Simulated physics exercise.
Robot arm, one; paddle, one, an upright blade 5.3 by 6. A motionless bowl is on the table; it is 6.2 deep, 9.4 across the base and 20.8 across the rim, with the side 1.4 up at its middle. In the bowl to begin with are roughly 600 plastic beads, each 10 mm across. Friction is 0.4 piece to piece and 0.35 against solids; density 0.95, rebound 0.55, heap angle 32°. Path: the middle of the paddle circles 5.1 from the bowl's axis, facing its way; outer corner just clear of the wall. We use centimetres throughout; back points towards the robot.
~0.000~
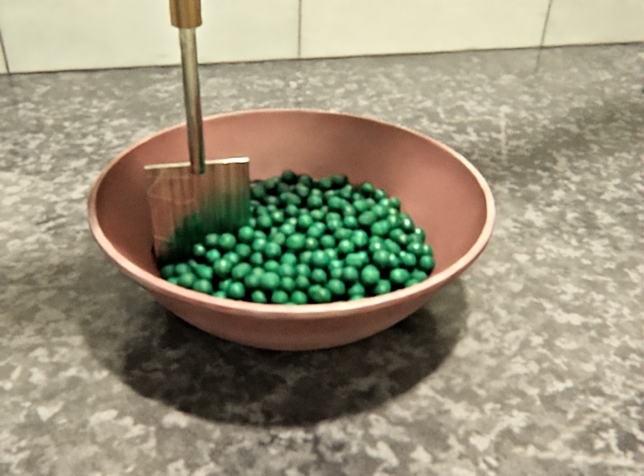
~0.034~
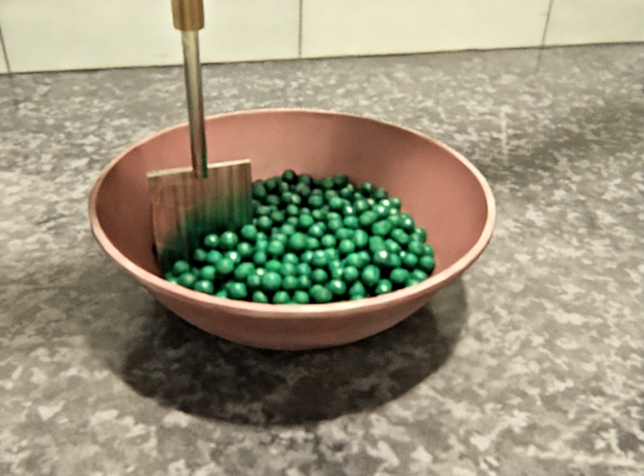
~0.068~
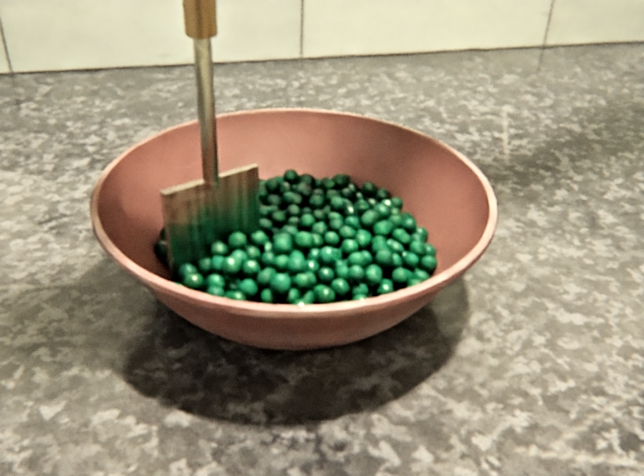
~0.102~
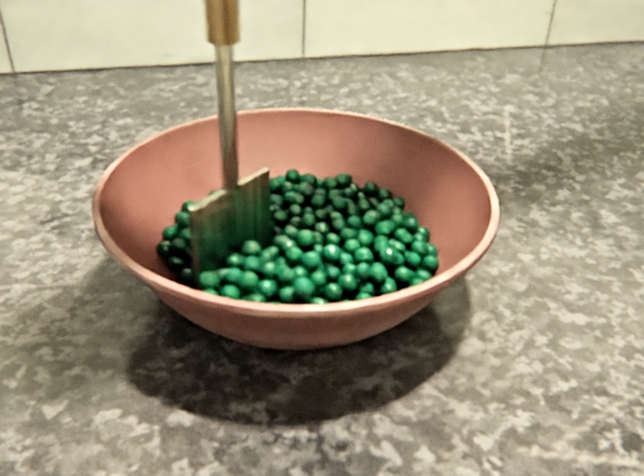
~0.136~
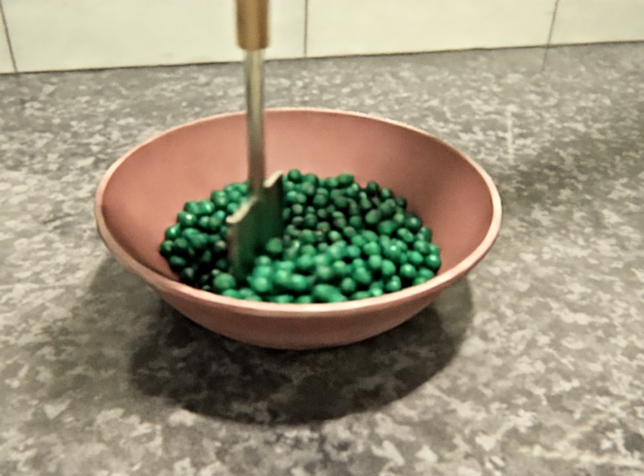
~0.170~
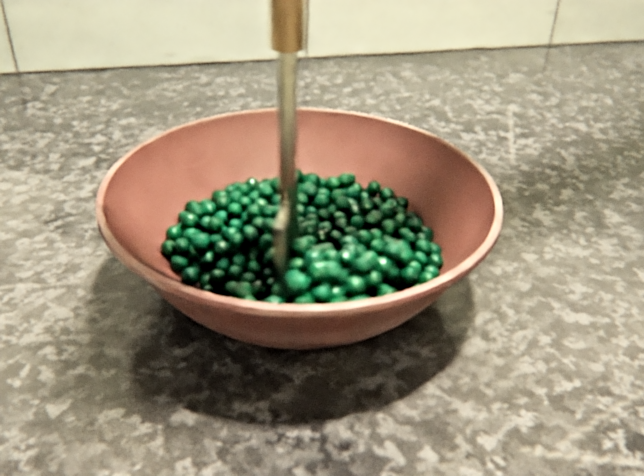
At first, a flat square paddle on a metal rod stands among green beads at the left side of a reddish bowl on a speckled grey countertop. The paddle then sweeps rightward through the beads, turning until its blade is edge-on near the middle, as beads fill in on the left behind it.
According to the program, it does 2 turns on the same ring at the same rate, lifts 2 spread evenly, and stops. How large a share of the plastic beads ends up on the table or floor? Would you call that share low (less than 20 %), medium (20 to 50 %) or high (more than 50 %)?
I would call it low.
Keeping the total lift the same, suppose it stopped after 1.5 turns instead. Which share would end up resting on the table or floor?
I'd expect some 5 per cent.
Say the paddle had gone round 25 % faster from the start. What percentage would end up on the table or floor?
Estimate: Near 10 in a hundred.
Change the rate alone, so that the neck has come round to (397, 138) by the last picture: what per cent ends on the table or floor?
Roughly 30 percent of it.
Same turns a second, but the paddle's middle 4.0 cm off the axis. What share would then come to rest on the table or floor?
It would be near 0 per cent.
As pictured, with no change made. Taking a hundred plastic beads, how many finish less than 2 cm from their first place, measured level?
Around 30 in a hundred, roughly.
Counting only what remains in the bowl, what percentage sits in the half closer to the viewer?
I'd say around 50 per cent.
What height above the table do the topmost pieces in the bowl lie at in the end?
5.5 cm, roughly.
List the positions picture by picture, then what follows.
The first frame shows paddle neck at (195, 136), 0° round; upper third of the load around (299, 237), from x 160 to 425, top at y 175; 605 in the bowl.
The second frame shows paddle neck at (198, 140), 7° round; upper third of the load around (298, 237), from x 160 to 425, top at y 175.
The third frame shows paddle neck at (209, 150), 22° round; upper third of the load around (296, 242), from x 165 to 430, top at y 175.
The fourth frame shows paddle neck at (230, 159), 38° round; upper third of the load around (304, 244), from x 165 to 430, top at y 175.
The fifth frame shows paddle neck at (257, 166), 54° round; upper third of the load around (311, 244), from x 165 to 435, top at y 175.
The sixth frame shows paddle neck at (288, 169), 70° round; upper third of the load around (330, 246), from x 170 to 435, top at y 175; 605 in the bowl.
By 0.72 s, 326° round, highest piece 8 above the table; 573 in the bowl, 26 on the table or floor, 6 in flight or on the tool.
By 1.26 s, 223° round, highest piece 6 above the table; 567 in the bowl, 38 on the table or floor.
By 1.74 s, 0° round, highest piece 5 above the table; 567 in the bowl, 38 on the table or floor.
By 2.44 s, 0° round, highest piece 5 above the table; 567 in the bowl, 38 on the table or floor.
Final count, 567 in the bowl, 38 on the table or floor. That is 6 % on the table or floor.
